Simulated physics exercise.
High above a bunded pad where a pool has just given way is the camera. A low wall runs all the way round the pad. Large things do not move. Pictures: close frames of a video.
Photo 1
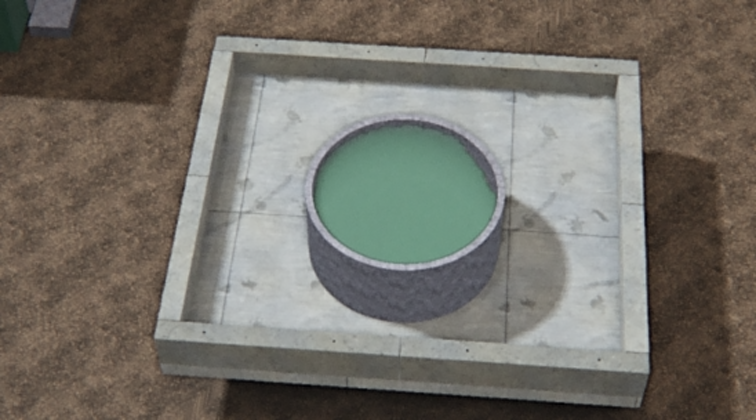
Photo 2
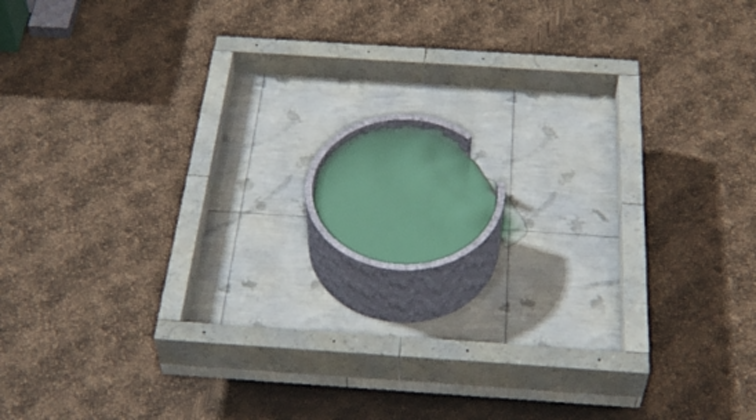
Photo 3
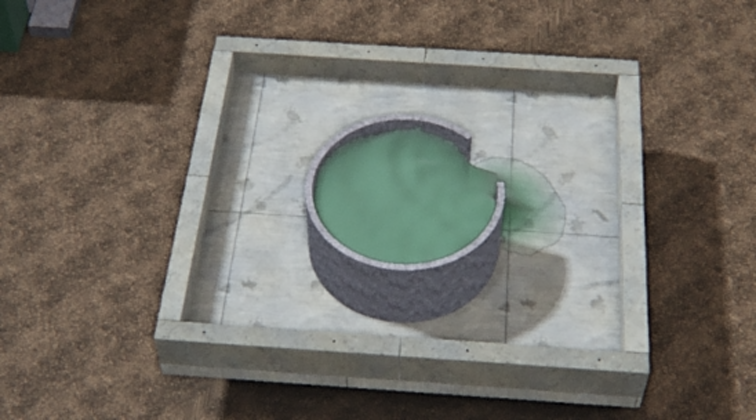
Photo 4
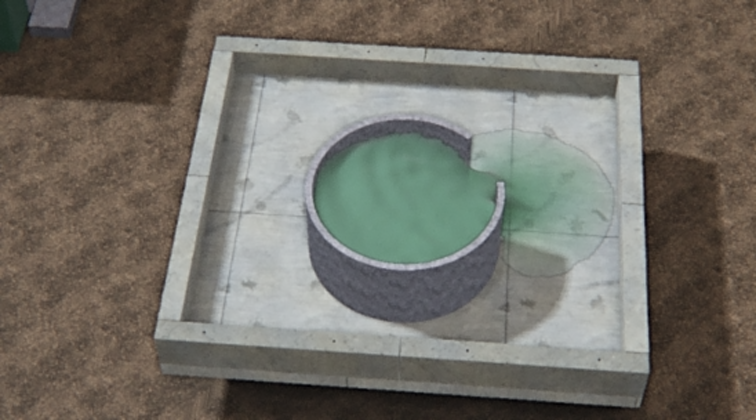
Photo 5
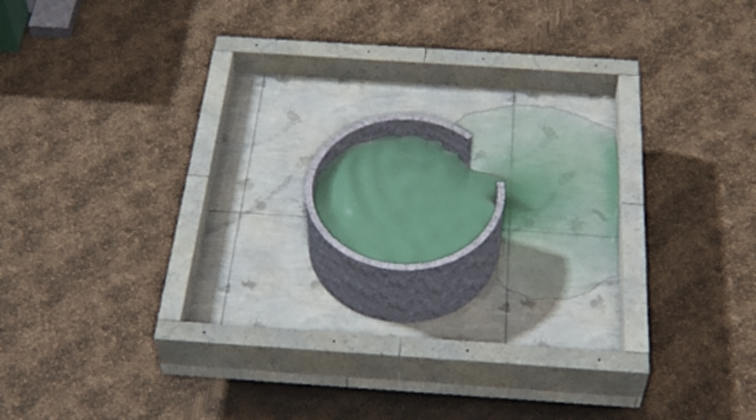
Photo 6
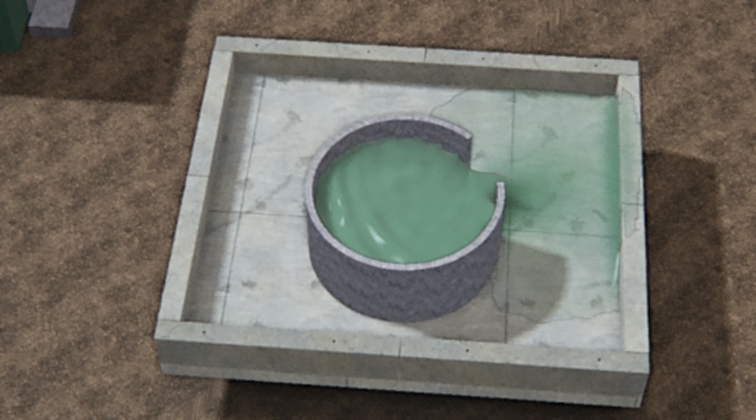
Green water pouring through a gap in a round grey pool's right side, spreading across a walled pad to its right wall.
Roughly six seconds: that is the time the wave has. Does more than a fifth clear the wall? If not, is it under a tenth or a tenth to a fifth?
No, under a tenth.
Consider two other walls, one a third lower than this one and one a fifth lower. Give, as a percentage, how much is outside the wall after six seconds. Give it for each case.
About 16 per cent, then about 10 per cent.
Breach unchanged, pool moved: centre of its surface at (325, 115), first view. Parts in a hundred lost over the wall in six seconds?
6 %.
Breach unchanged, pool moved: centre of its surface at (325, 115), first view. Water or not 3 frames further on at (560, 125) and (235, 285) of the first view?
Results, in sequence: Inundated; unwetted.
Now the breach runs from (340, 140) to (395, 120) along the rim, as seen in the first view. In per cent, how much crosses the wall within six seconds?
Around 4 percent.
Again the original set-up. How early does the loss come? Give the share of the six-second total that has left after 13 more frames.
About 90 %.
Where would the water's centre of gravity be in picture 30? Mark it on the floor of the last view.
Point: (435, 209).
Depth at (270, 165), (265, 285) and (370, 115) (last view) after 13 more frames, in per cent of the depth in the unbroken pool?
Respectively 0, 0 and 8 per cent.
A moment on, water covers 30 % of the floor; the low wall has let 1 % over.
Next, water covers 35 % of the floor; the low wall has let 2 % over.
Then, water covers 55 % of the floor; the low wall has let 5 % over.
Later, water covers 80 % of the floor; the low wall has let 6 % over.
In the end, water covers 85 % of the floor; the low wall has let 6 % over.
